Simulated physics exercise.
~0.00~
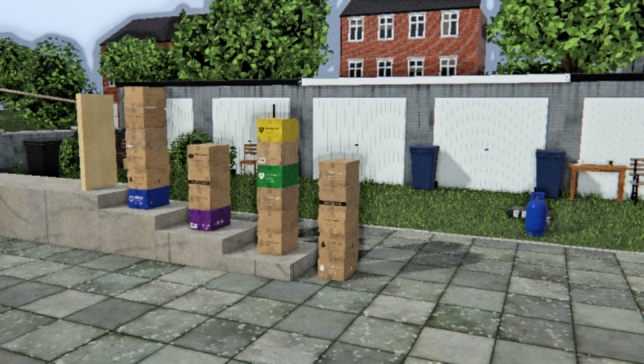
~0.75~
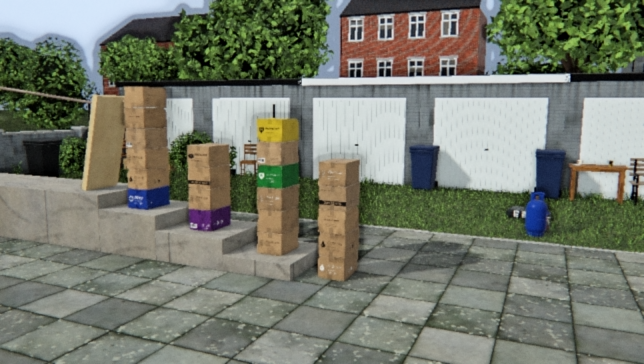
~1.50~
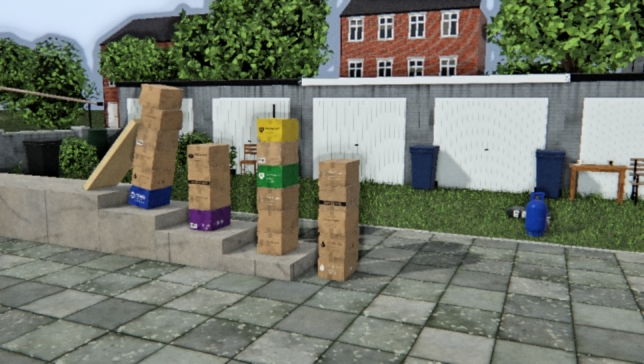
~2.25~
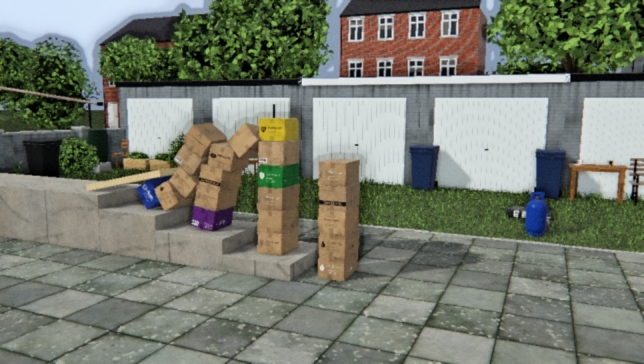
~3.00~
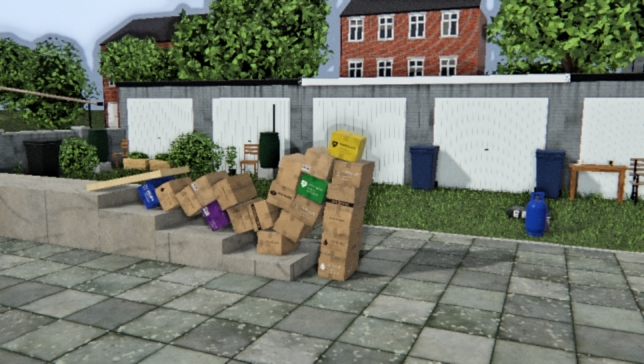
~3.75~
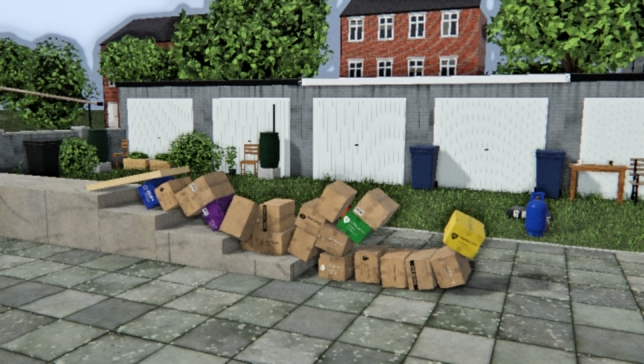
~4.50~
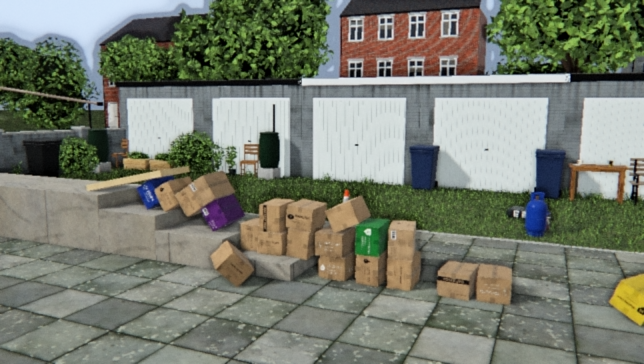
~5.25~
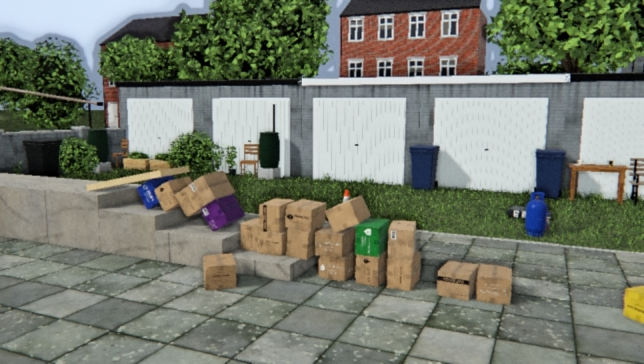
On a paved yard in front of white garage doors, an upright board tipped right into stacks of cardboard boxes on descending steps, toppling them one after another until boxes lay scattered across the steps and paving, the yellow one far off to the right.
